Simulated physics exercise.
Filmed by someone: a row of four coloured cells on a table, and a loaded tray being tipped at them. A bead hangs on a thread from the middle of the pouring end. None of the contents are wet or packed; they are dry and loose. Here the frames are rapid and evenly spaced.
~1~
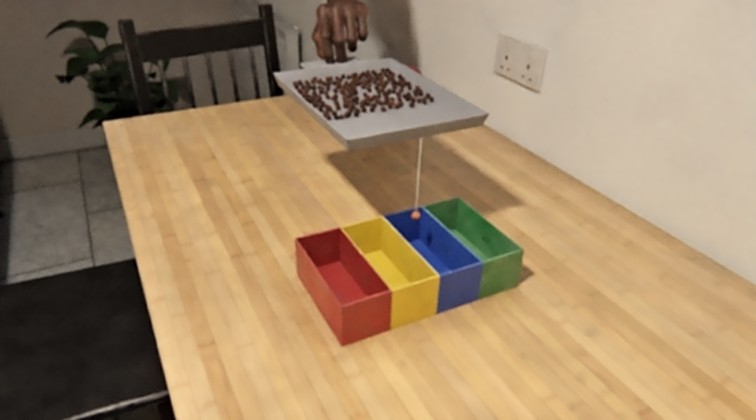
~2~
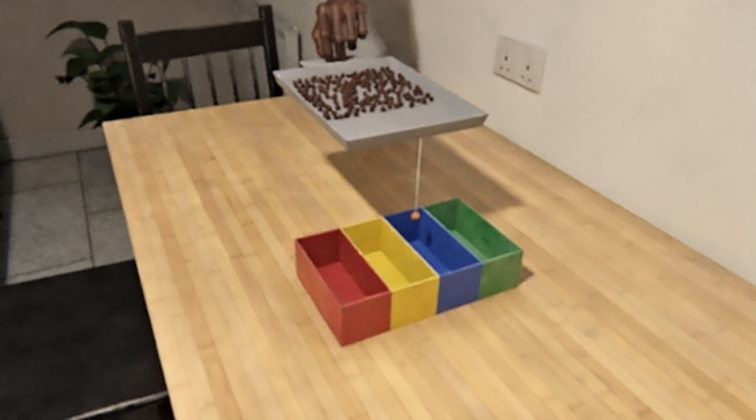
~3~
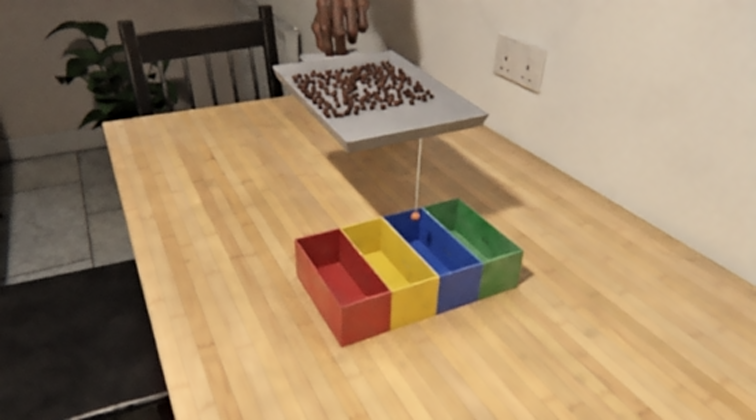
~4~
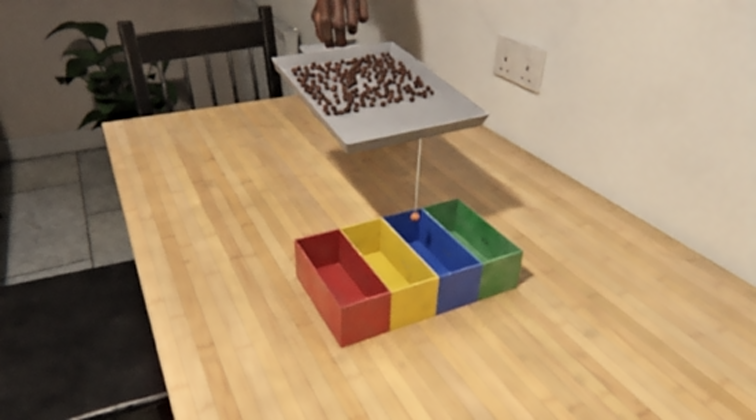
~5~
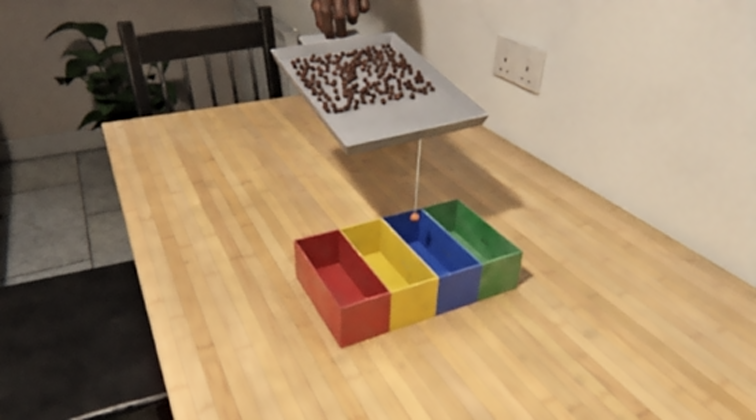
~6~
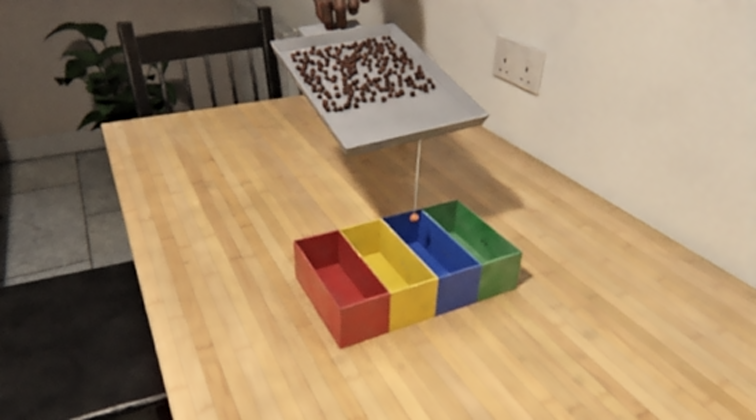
On a wooden table, a hand slightly tilts a tray of brown berries above coloured cells.
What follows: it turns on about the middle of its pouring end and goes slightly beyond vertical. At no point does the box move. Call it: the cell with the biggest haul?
The yellow compartment.
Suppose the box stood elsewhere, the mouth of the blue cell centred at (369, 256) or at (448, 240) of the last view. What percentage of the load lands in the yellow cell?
The first try gives 0 per cent, the second 40 per cent.
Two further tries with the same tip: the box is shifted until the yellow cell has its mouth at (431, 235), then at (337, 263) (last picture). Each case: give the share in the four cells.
The first yields 70 per cent and the second 100 per cent.
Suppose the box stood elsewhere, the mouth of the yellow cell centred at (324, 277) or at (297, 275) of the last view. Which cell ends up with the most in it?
The first position gives the cell in blue, and the second gives that green cell.
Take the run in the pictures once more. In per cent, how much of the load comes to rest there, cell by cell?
Red cell some 20; yellow cell some 50; blue cell some 30; green cell some 0.
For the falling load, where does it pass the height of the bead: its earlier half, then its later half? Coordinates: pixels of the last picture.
First roughly (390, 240), then roughly (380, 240).
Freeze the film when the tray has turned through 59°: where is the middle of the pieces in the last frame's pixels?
Somewhere about pixel (390, 138).
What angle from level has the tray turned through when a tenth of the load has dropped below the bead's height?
55°, roughly.
Soon, tray tipped steeply; most on the tray; a small part in the blue cell; a small part in the yellow cell; a stray few in the red cell; a stray few falling or outside the box.
A while on, tray tipped right over; a small part on the tray; about a third in the yellow cell; about a quarter in the blue cell; a small part in the red cell; about a quarter falling or outside the box.
Towards the end, tray tipped past a quarter turn; about half in the yellow cell; about a quarter in the blue cell; about a quarter in the red cell; a stray few in the green cell.
Finally, tray tipped past a quarter turn; about half in the yellow cell; about a quarter in the blue cell; about a quarter in the red cell; a stray few in the green cell.
